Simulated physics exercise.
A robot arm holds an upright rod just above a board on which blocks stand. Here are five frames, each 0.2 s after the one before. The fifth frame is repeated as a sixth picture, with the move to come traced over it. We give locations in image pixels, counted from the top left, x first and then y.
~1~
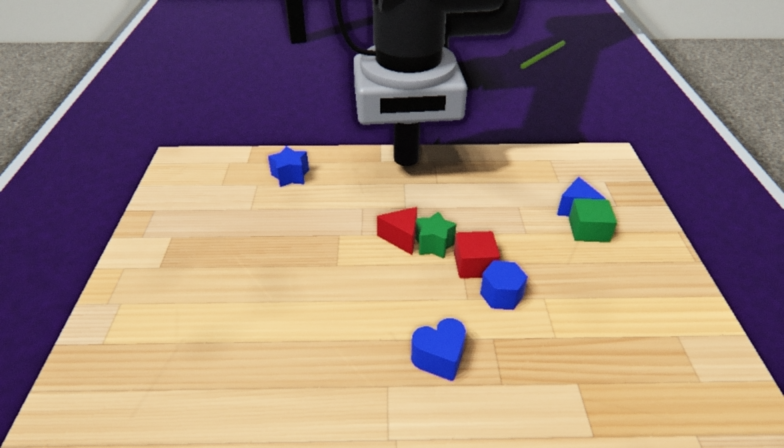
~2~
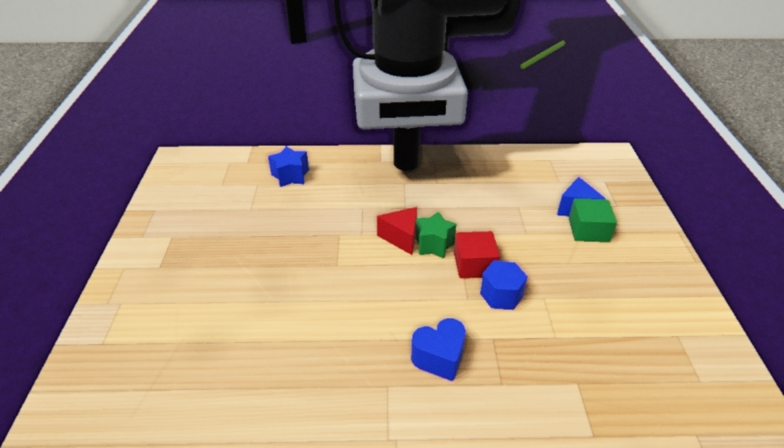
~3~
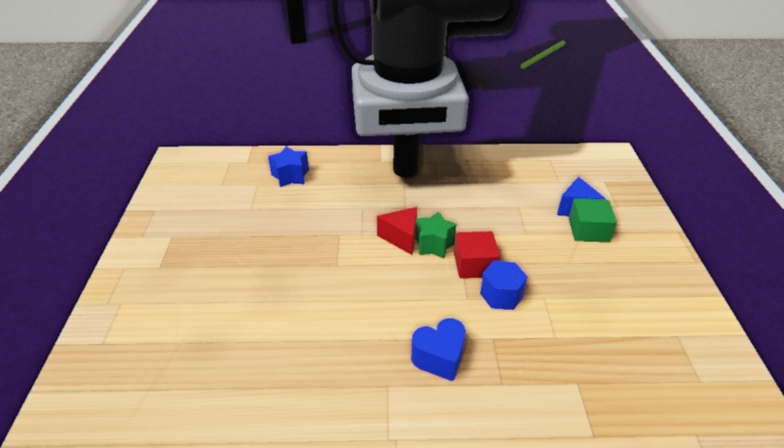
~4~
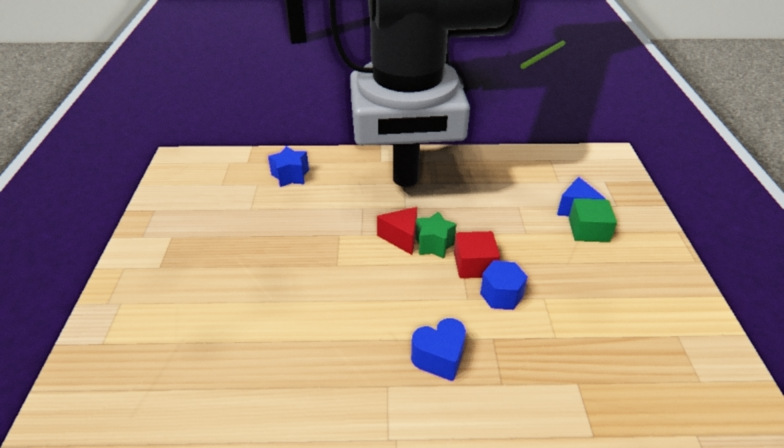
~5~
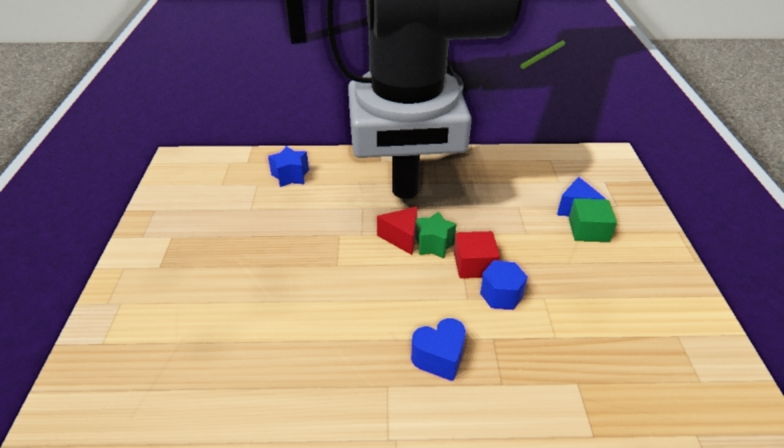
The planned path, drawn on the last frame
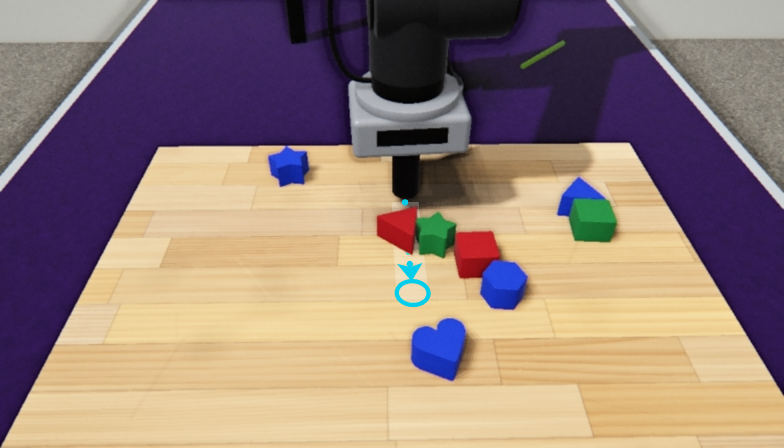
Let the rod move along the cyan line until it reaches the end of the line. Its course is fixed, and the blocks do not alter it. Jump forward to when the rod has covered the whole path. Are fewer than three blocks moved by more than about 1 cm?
Yes
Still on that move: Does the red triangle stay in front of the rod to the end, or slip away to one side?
By then it is beside or behind the rod.
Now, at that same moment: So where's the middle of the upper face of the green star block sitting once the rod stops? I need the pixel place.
Around (441, 239).
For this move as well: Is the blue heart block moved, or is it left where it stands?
Undisturbed, or as good as.
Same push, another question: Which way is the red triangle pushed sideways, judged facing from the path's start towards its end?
It's going to go right.
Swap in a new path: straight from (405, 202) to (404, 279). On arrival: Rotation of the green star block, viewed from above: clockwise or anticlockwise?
Looking from above, the answer is counterclockwise.
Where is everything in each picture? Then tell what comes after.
In the first frame, lower end of the rod at (406, 159), tops of blocks, red triangle at (402, 219), green star block at (436, 225), blue heart block at (442, 338), red square piece at (478, 244).
In the second frame, rod at (406, 164), blocks as before.
In the third frame, rod at (406, 171), blocks as before.
In the fourth frame, rod at (406, 180), blocks as before.
In the fifth frame, rod at (405, 191), red triangle at (402, 219), green star block at (436, 225), blue heart block at (442, 338), red square piece at (478, 244).
The drawn path runs straight from (405, 202) to (413, 293).
On the path given first. One third of the way, rod at (407, 218); red triangle at (399, 228), turned 15° clockwise; green star block at (439, 227), turned 15° anticlockwise.
Two thirds of the way, rod at (410, 248); red triangle at (391, 255), turned 55° clockwise; green star block at (440, 238), turned 70° anticlockwise; red square piece at (482, 244).
At the end, rod at (413, 281); red triangle at (382, 273), turned 100° clockwise; green star block at (441, 239), turned 80° anticlockwise; blue heart block not moved; red square piece at (482, 244).
